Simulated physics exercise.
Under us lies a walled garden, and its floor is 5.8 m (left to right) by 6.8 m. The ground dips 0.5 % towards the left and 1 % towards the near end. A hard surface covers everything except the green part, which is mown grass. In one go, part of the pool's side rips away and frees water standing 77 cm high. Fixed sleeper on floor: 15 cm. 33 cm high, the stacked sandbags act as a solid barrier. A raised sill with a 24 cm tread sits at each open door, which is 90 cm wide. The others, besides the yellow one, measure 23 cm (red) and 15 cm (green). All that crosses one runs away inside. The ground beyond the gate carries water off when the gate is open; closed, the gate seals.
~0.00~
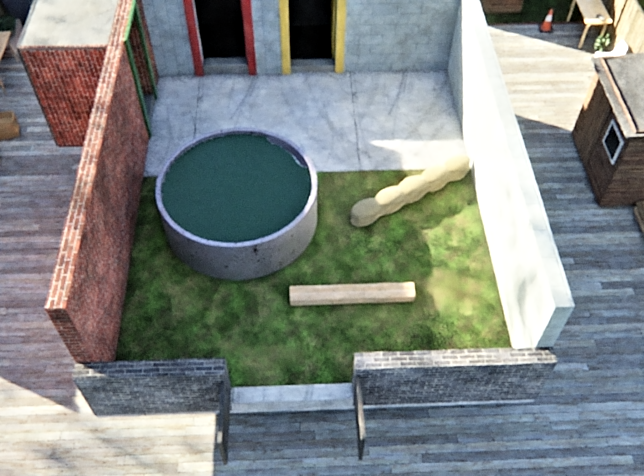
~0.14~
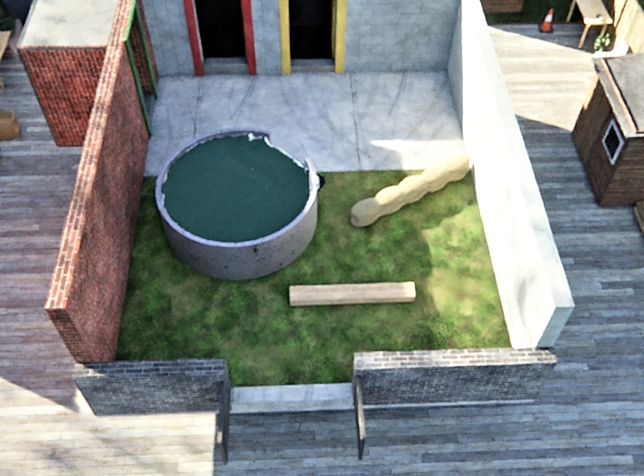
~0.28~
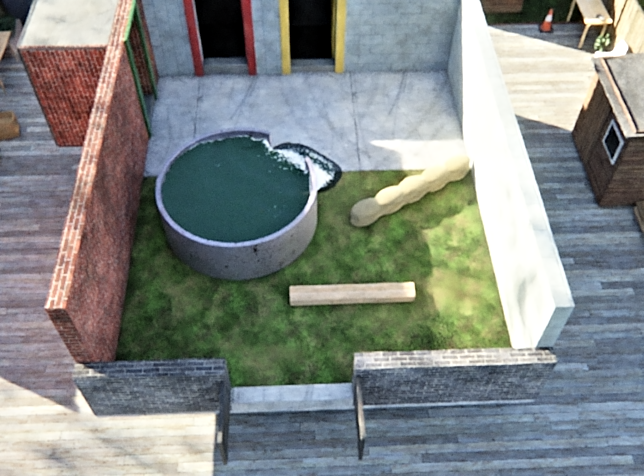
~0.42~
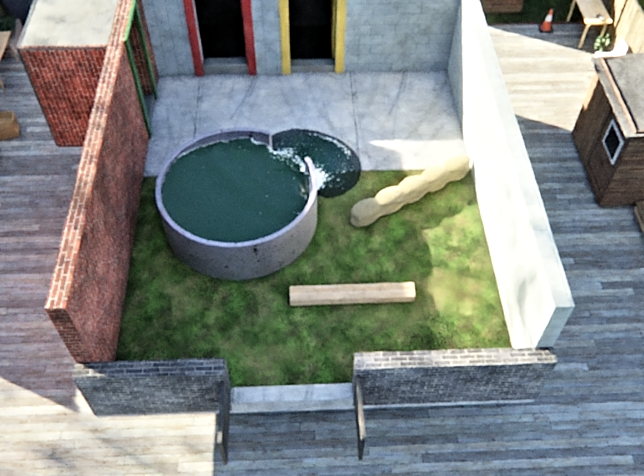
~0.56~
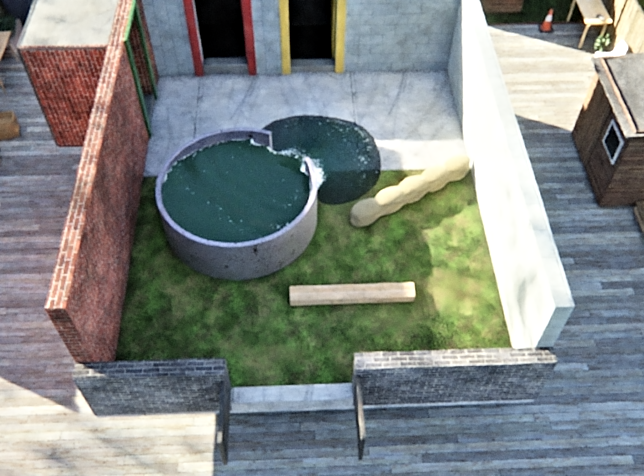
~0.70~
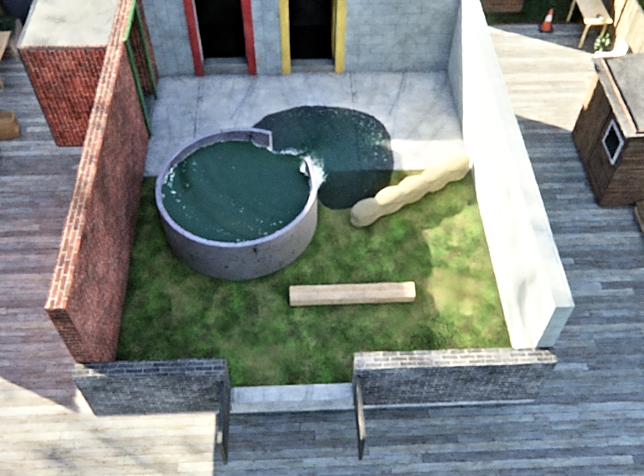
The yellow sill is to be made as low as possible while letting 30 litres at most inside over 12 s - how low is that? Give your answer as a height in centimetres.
It comes to about 19 cm.
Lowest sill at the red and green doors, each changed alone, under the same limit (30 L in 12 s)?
Close to 5.5 cm (red) and close to 12.0 cm (green).
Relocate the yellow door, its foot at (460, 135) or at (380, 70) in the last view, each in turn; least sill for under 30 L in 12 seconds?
You'd want roughly 20 cm there first, then roughly 19 cm.
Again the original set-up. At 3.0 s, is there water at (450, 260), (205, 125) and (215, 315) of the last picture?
Point by point, the first is spared, the second spared and the third spared.
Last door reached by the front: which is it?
Answer: Green.
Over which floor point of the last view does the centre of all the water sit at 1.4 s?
At about (270, 195).
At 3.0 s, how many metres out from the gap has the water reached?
4.2 metres.
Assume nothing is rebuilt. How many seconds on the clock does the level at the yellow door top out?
It peaks around 2.0 s.
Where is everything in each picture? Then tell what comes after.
The pool at (237, 186) is whole and still, 77 cm deep; the yellow door at (313, 30) is dry, in the first picture.
The front is at (318, 179), 0.4 m from the gap on the far side; 0.3 m2 of floor is wet, 77 cm left at the back, in the second picture.
The front is at (334, 166), 0.8 m from the gap on the far side; 0.8 m2 of floor is wet, 77 cm left at the back, in the third picture.
The gap is on the far side, the front 1.2 m out at (350, 151); the back of the pool holds 77 cm, in the fourth picture.
The gap is on the far side, the front 1.8 m out at (364, 132); the back of the pool holds 77 cm, in the fifth picture.
The gap is on the far side, the front 2.1 m out at (379, 125); the back of the pool holds 77 cm; the yellow door at (313, 30), 2.9 m from the gap, is still 1.1 m from the nearest water, in the sixth picture.
After 1.4 s water covers 35 % of the floor, deepest (42 cm) near (298, 177); 9 cm at the yellow door, 0 litres in over its 15 cm sill.
After 3.0 s water covers 40 % of the floor, deepest (32 cm) near (377, 81); 19 cm at the yellow door, 48 litres in over its 15 cm sill.
After 12.0 s water covers 90 % of the floor, deepest (16 cm) near (174, 188); 12 cm at the yellow door, 87 litres in over its 15 cm sill.
At the yellow door as built, the water arrived by 1.2 s and peaked near 24 cm at 2.0 s.
Run again over the same 12 s with other heights there, 49 litres in over 17 cm, 7 litres over 23 cm. The limit of 30 litres is kept from about 19 cm up.
